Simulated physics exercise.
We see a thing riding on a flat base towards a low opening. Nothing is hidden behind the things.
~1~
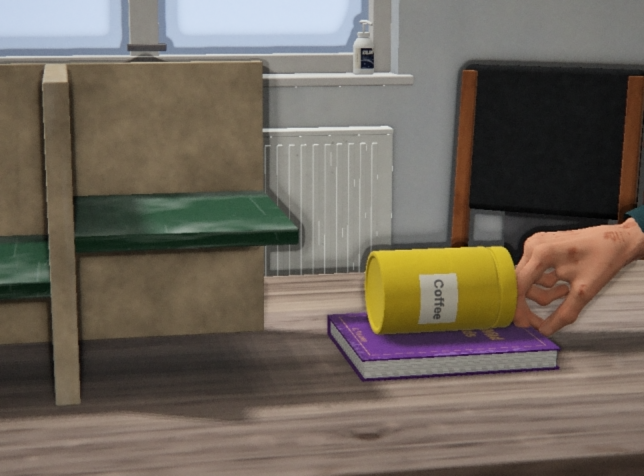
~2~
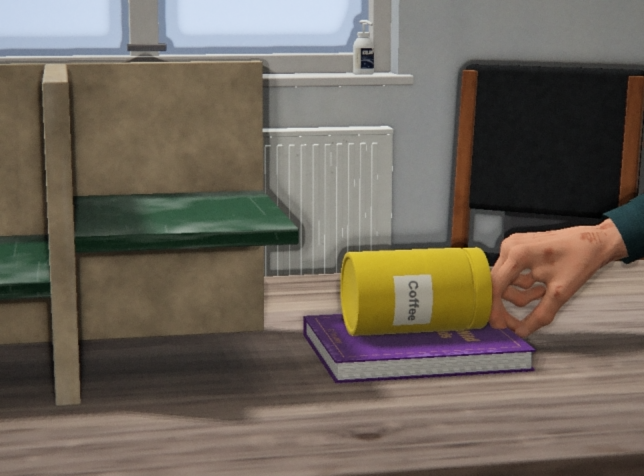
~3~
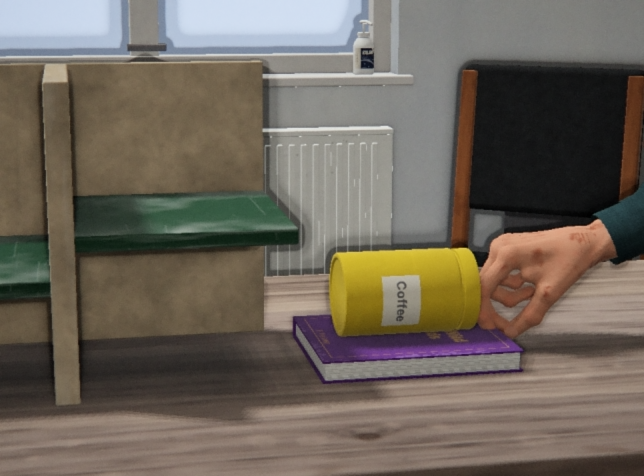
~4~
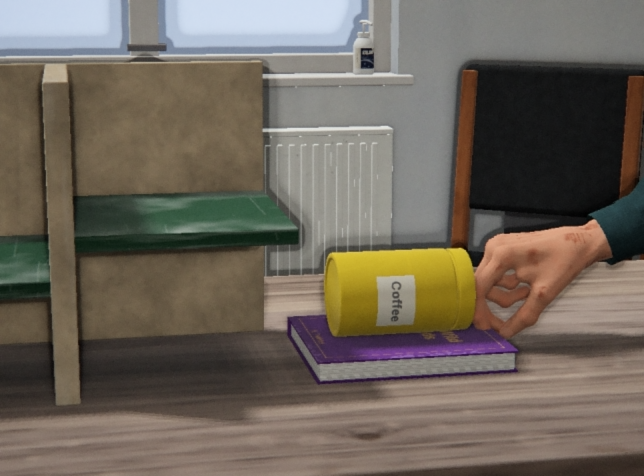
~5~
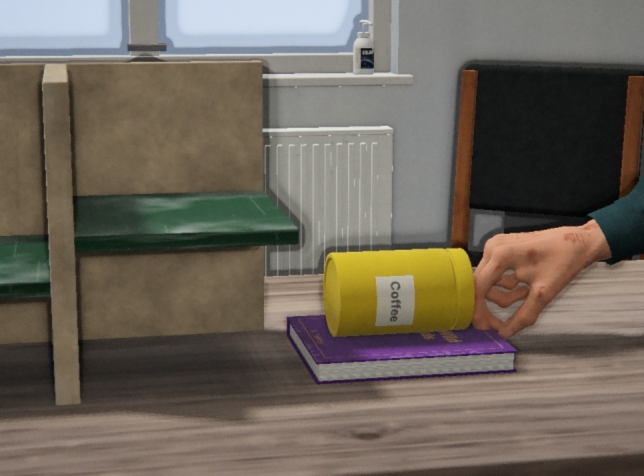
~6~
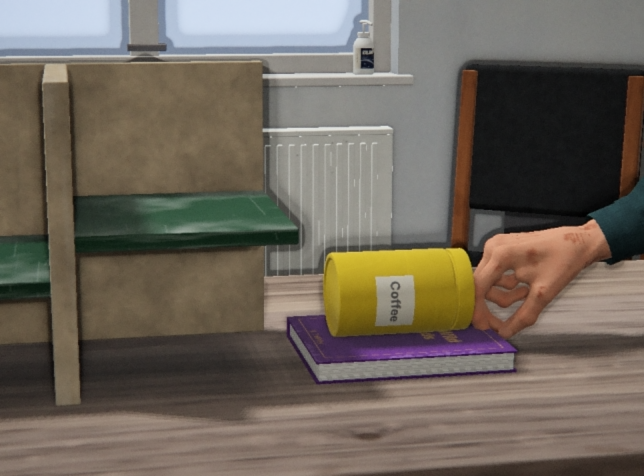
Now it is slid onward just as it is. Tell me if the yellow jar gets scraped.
Here the yellow jar rides in untouched.
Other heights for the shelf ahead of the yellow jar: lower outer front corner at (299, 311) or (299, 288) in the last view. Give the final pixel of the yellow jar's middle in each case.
It ends around (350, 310) and (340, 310).
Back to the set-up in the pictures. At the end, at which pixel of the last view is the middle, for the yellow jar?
Near (184, 303).
Then, 1.04 s past the last view, yellow jar riding along near (313, 297).
Finally, the yellow jar passes below, near (184, 303).
